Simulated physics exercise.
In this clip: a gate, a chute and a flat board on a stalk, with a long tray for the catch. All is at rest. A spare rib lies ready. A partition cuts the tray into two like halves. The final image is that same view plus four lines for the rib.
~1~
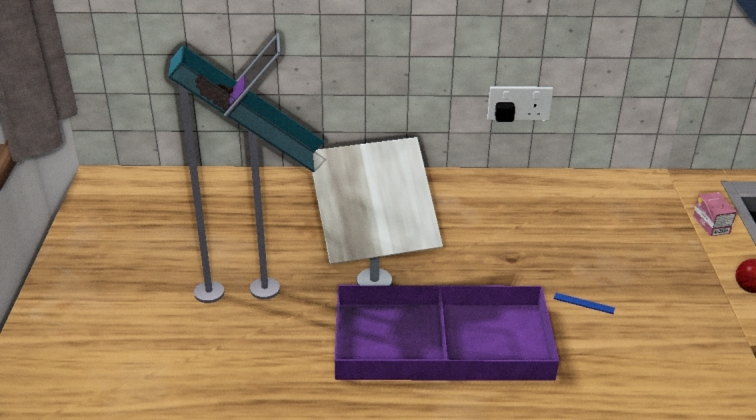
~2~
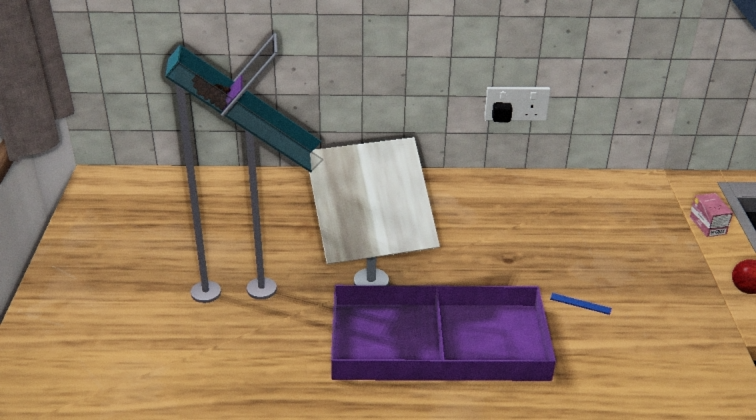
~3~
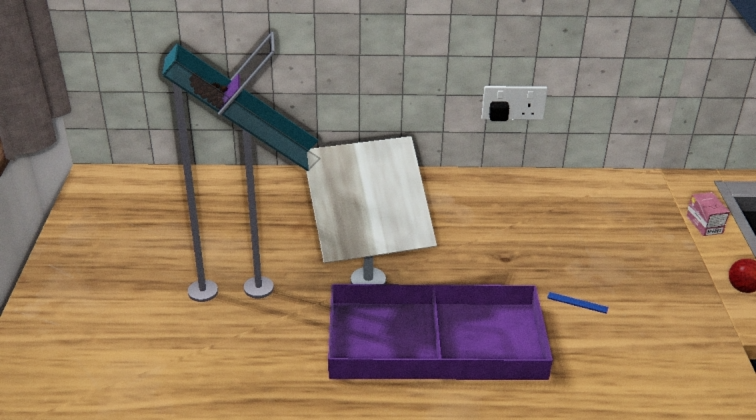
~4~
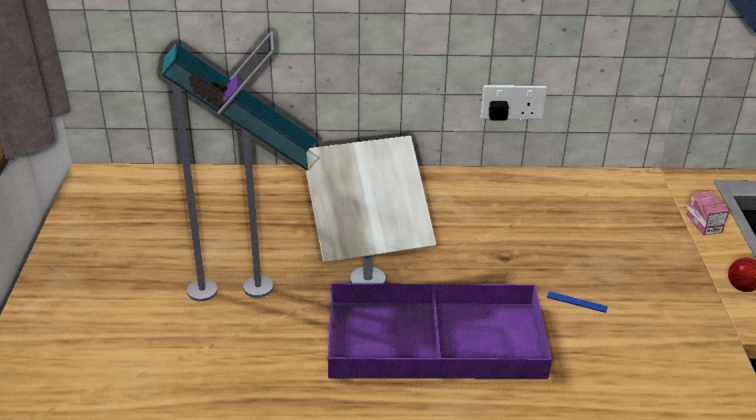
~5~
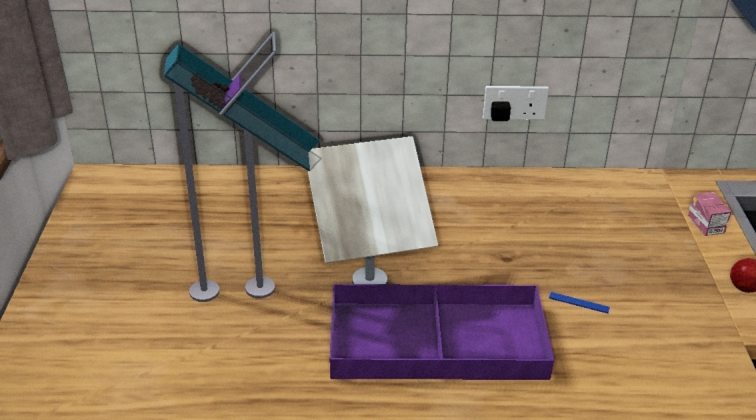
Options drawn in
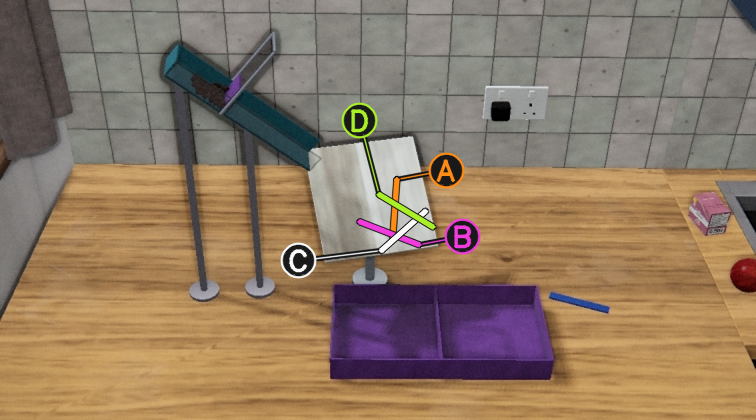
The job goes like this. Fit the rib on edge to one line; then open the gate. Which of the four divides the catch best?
I would pick line D.
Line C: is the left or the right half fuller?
The left half.
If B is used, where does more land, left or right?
Right.
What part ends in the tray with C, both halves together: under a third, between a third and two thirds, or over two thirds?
It is over two thirds.
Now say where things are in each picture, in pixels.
In the first frame, load behind the gate (216, 91), allspice berries; lip of the chute (313, 163), sloping fairly steeply.
In the second frame, middle of the board (372, 198), tilted fairly steeply; middle of its low edge (384, 255); of its high edge (361, 144).
In the third frame, front corners of the tray (329, 359) and (552, 360); front end of its middle wall (441, 359); gate still shut (236, 85).
In the fourth frame, middle of the load (209, 89); lip (307, 161).
In the fifth frame, middle of the load (211, 90); lip (309, 162).
On the marked copy, line A from (396, 179) to (392, 237); line B from (359, 221) to (419, 244); line C from (425, 211) to (381, 250); line D from (379, 194) to (432, 226).
Choosing A, of what is caught, almost all in the left half, about a tenth in the right.
Choosing B, of what is caught, about a tenth in the left half, almost all in the right.
Choosing C, of what is caught, almost all in the left half, just a few in the right.
Choosing D, of what is caught, roughly a third in the left half, roughly two thirds in the right.
